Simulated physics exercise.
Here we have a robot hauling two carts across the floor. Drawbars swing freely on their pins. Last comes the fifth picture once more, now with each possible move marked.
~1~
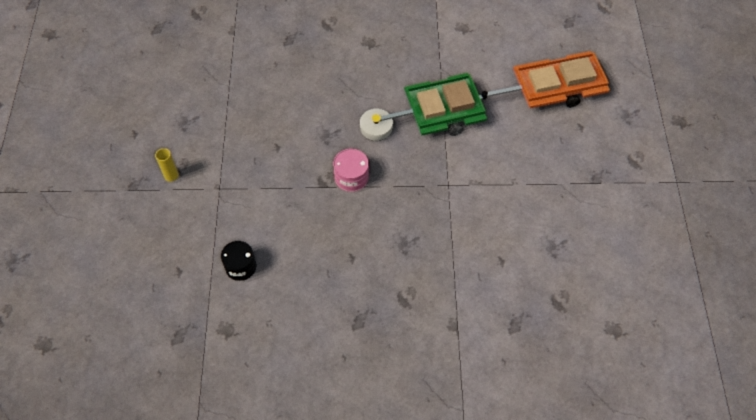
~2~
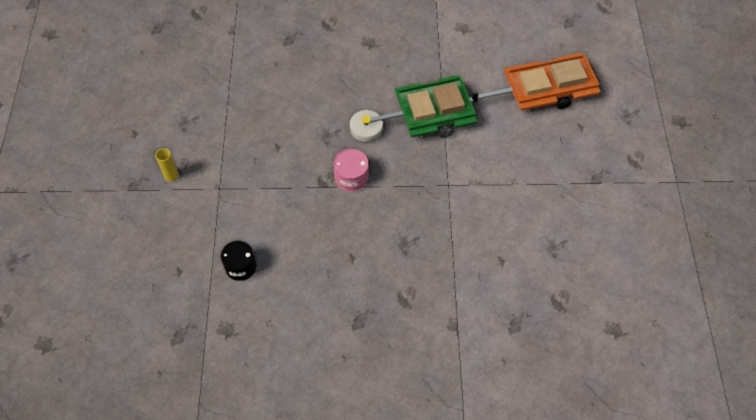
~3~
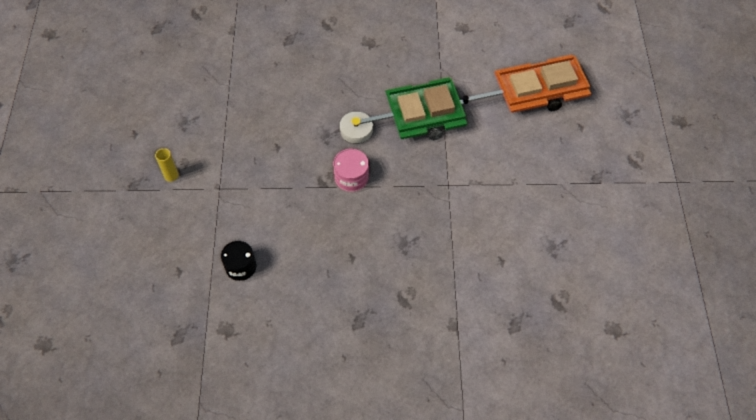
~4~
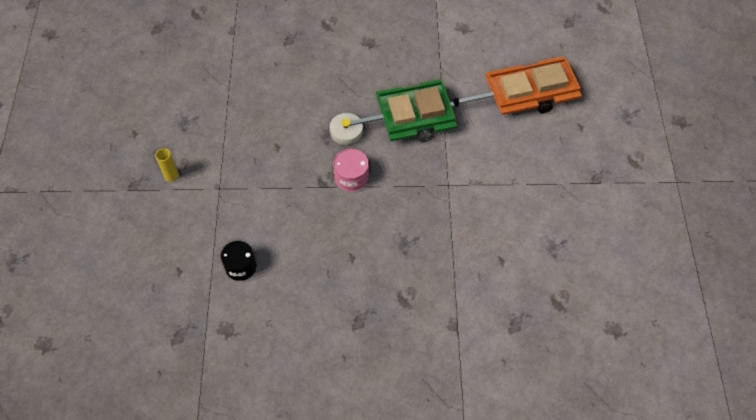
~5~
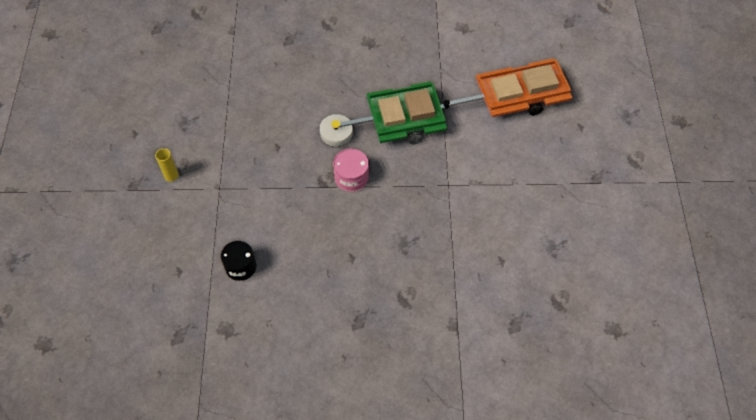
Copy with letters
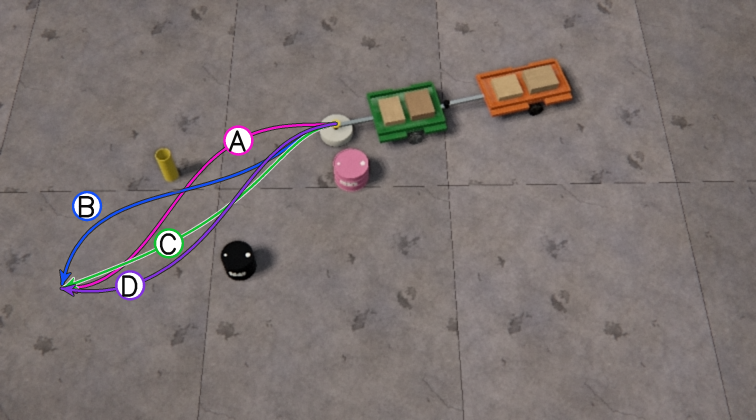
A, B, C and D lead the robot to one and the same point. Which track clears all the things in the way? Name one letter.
Choose route A.
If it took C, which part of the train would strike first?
The green cart.
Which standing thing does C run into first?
The pink tub.
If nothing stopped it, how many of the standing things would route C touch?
One.
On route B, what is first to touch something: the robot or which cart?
The green cart touches first.
On the copy, A from (336, 124) via (192, 181) to (64, 289); B from (336, 124) via (187, 189) to (62, 284); C from (336, 124) via (221, 212) to (64, 288); D from (336, 124) via (217, 221) to (61, 288).
On A. First, robot (228, 153), last cart (419, 106).
Then, robot (154, 239), last cart (318, 127).
Finally, robot (65, 293), last cart (243, 170); nothing has been touched.
By contrast, B meets the pink tub and yellow post; C meets the pink tub; D meets the black tub and pink tub.
